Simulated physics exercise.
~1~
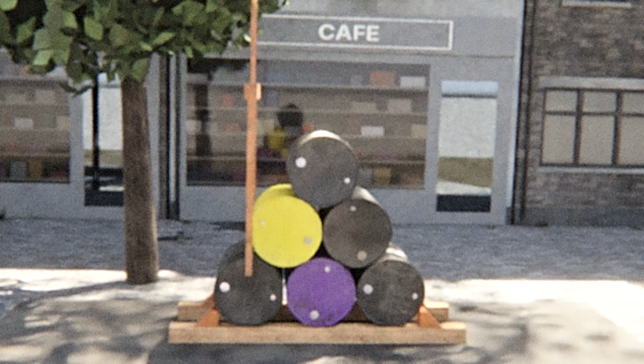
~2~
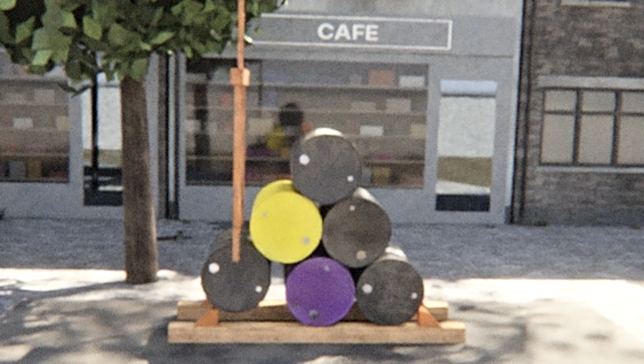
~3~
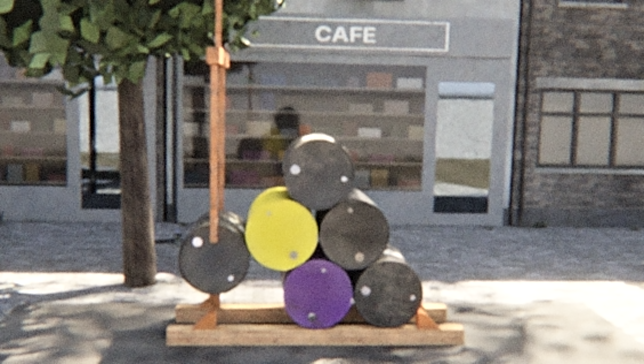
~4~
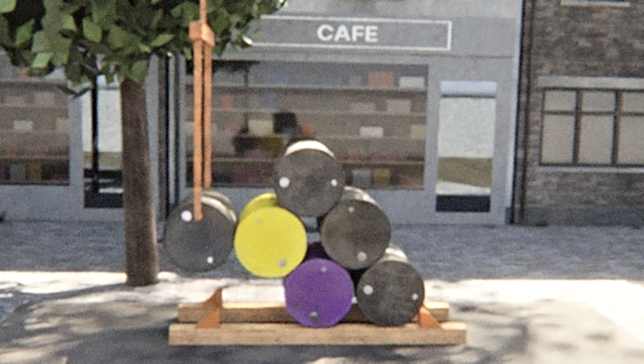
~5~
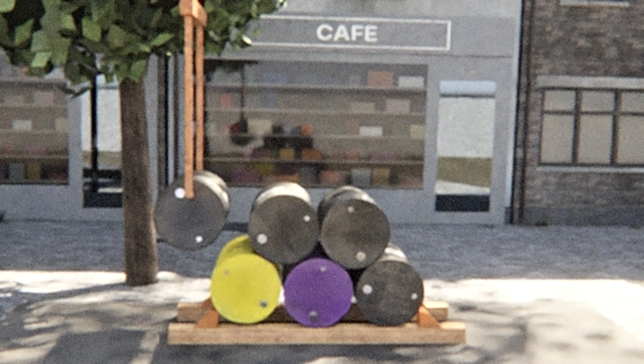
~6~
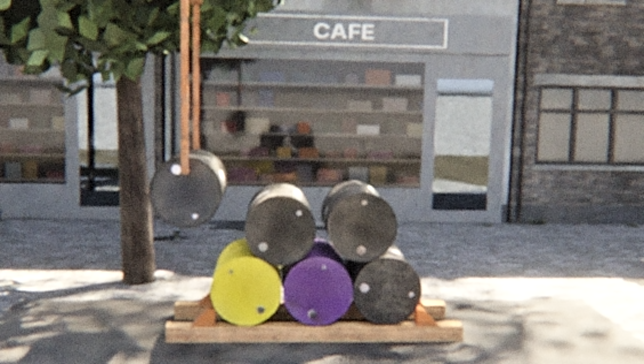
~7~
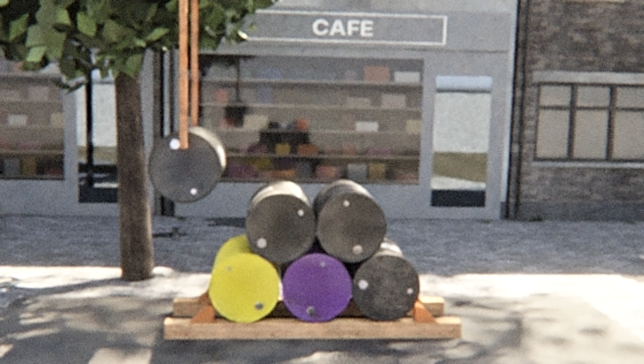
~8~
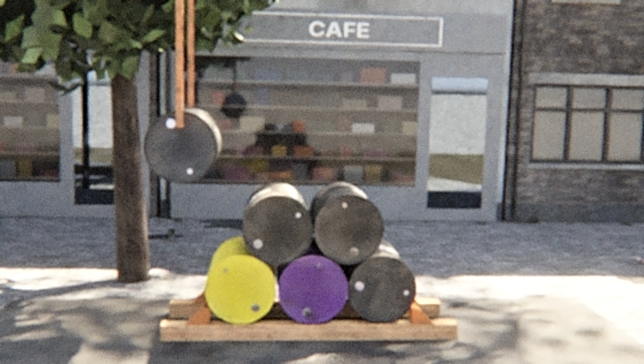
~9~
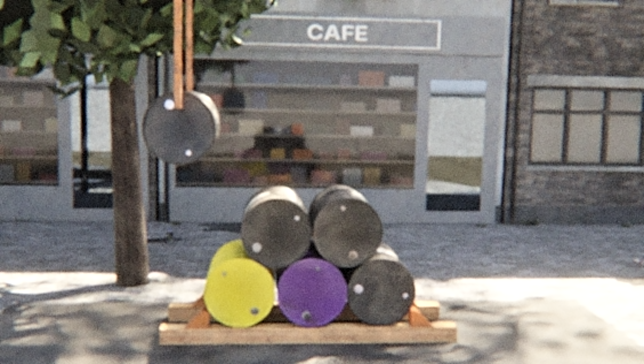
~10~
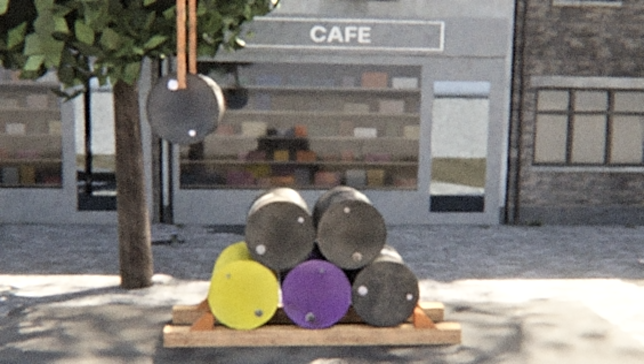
Outside a cafe, an orange lifting beam drew the bottom left black drum out of a stack and raised it; the yellow drum rolled down into the gap, the top black one settled lower, and the purple stayed put while the lifted drum hung above.
